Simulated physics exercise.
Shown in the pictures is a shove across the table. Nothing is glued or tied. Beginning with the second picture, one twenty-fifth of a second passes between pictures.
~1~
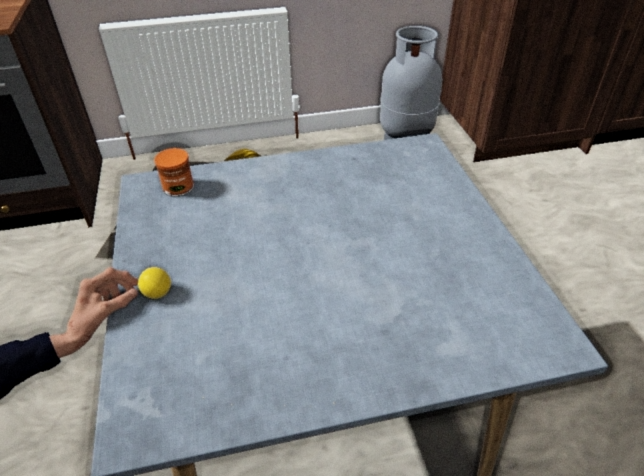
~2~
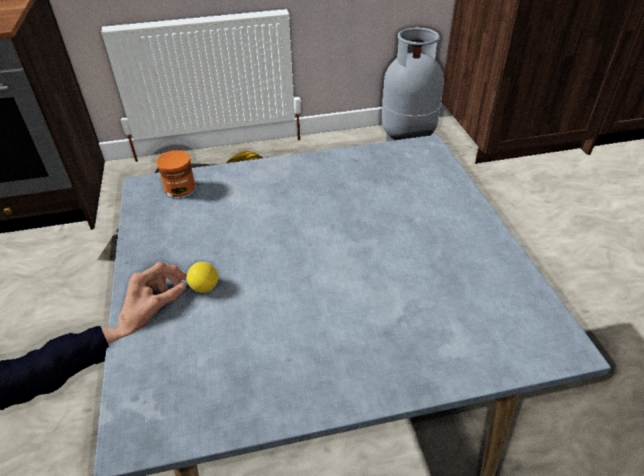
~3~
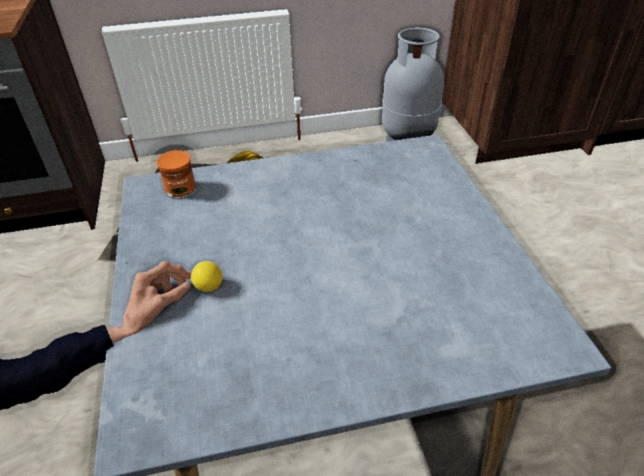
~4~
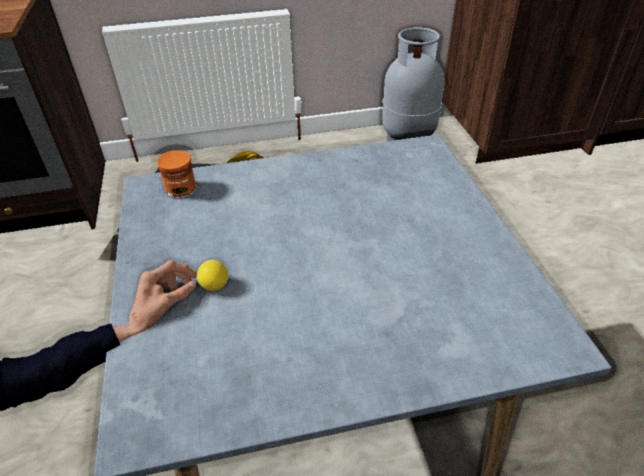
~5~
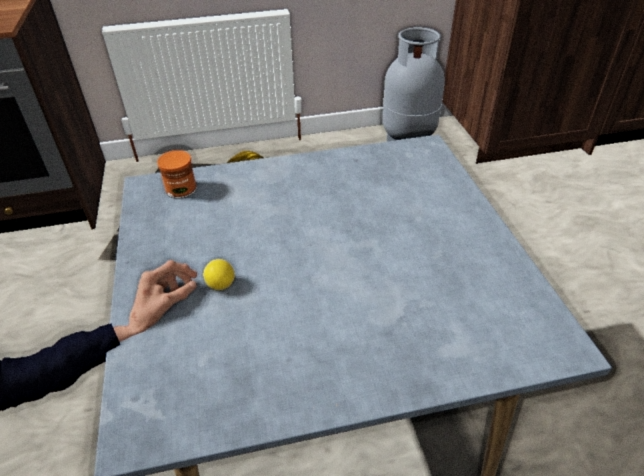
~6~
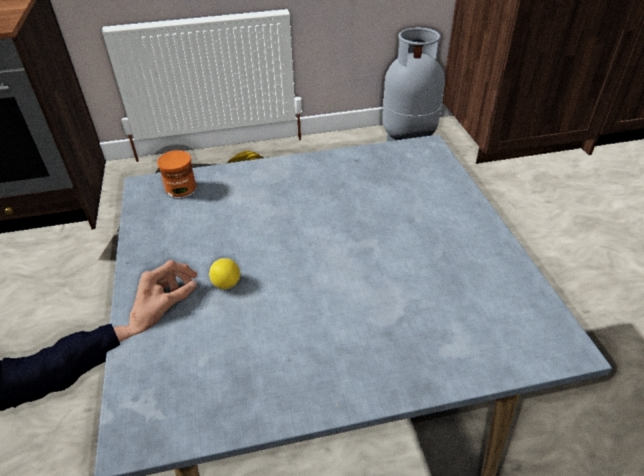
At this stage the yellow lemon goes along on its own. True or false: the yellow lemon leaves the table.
False.
Then, 0.10 s on from there, yellow lemon shifted about its own width near (237, 272).
Then, 0.20 s on from there, yellow lemon shifted about its own width near (247, 270).
Then, 0.40 s on from there, yellow lemon shifted about its own width near (259, 268).
In the end, moved from the start, yellow lemon. At the end, from the last picture's camera, yellow lemon near (260, 268).
